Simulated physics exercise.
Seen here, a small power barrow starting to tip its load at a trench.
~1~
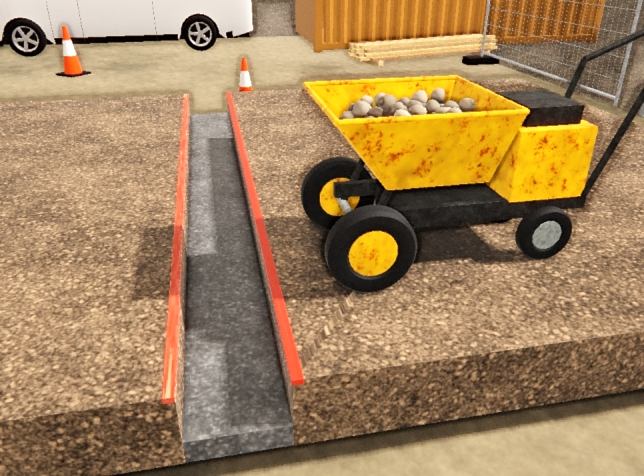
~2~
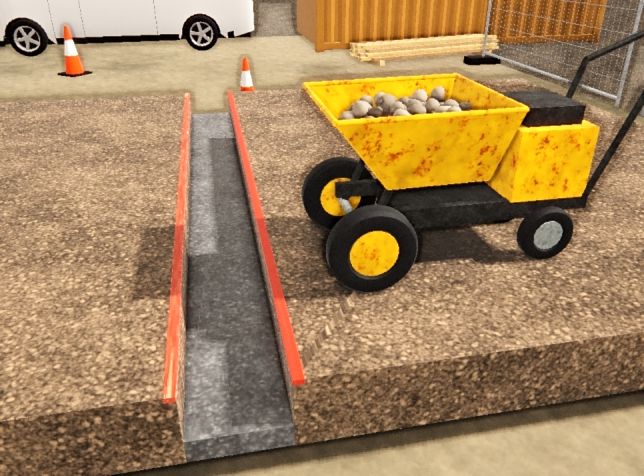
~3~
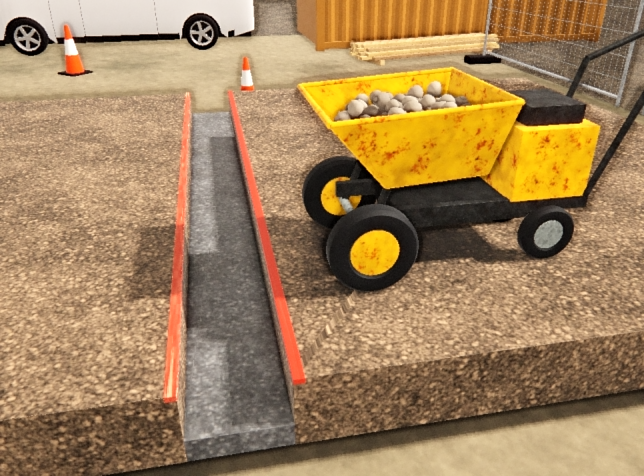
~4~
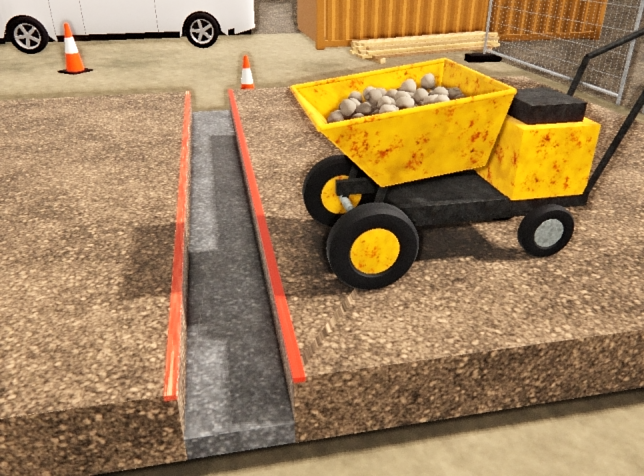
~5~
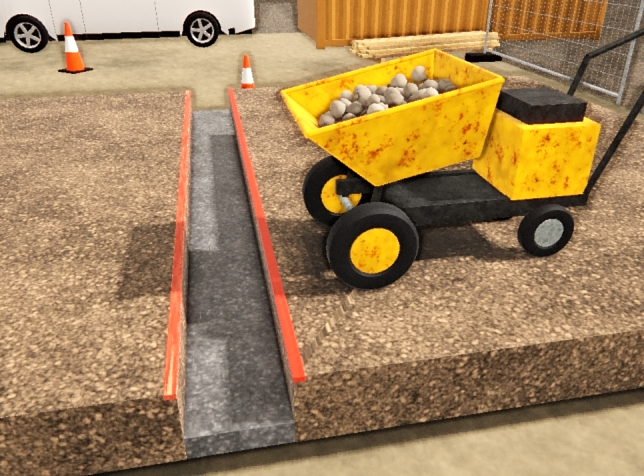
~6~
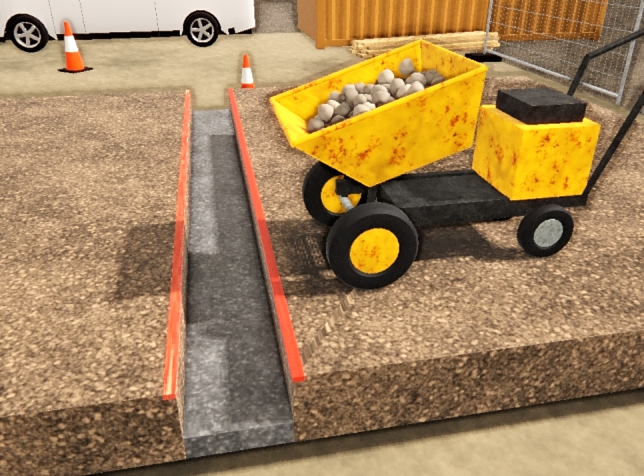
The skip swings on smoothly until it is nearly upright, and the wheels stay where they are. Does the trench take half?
The trench ends with over half of it.
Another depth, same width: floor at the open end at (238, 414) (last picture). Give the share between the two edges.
It comes to 60 per cent or so.
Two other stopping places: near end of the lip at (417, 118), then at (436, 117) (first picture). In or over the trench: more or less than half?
At the first place most of it, at the second more than half.
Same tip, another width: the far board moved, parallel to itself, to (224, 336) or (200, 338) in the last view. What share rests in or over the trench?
First some 10, then 40 per cent.
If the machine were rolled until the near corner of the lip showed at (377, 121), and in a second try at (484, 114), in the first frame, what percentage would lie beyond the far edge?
First some 0, then 0 per cent.
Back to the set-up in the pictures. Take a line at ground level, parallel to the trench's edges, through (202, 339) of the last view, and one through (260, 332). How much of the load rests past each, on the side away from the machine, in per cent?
Near 50 % and 90 %.
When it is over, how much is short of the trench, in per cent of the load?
Close to 0 per cent.
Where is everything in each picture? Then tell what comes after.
The first picture shows lip of the skip (337, 123), level; top of the load (400, 113), river pebbles; first edge of the trench (286, 331); far edge (171, 345), the trench over half as wide as the skip, and about half as deep as wide.
The second picture shows lip of the skip (336, 124), level; top of the load (415, 107).
The third picture shows lip of the skip (330, 126), tipped barely; top of the load (411, 104).
The fourth picture shows lip of the skip (320, 129), tipped a little; top of the load (424, 108).
The fifth picture shows lip of the skip (308, 135), tipped a little; top of the load (415, 102).
The sixth picture shows lip of the skip (293, 144), tipped clearly; top of the load (405, 99); first edge of the trench (287, 328); far edge (172, 342).
Just after the last frame, skip tipped steeply; every one in the skip.
A moment on, skip tipped steeply; the larger part in the skip; roughly a quarter in or heaped over the trench; just a few beyond it; about a tenth falling.
Further on, skip tipped right over; about a tenth in the skip; roughly two thirds in or heaped over the trench; roughly a third beyond it.
When it is over, skip tipped right over; roughly two thirds in or heaped over the trench; roughly a third beyond it.
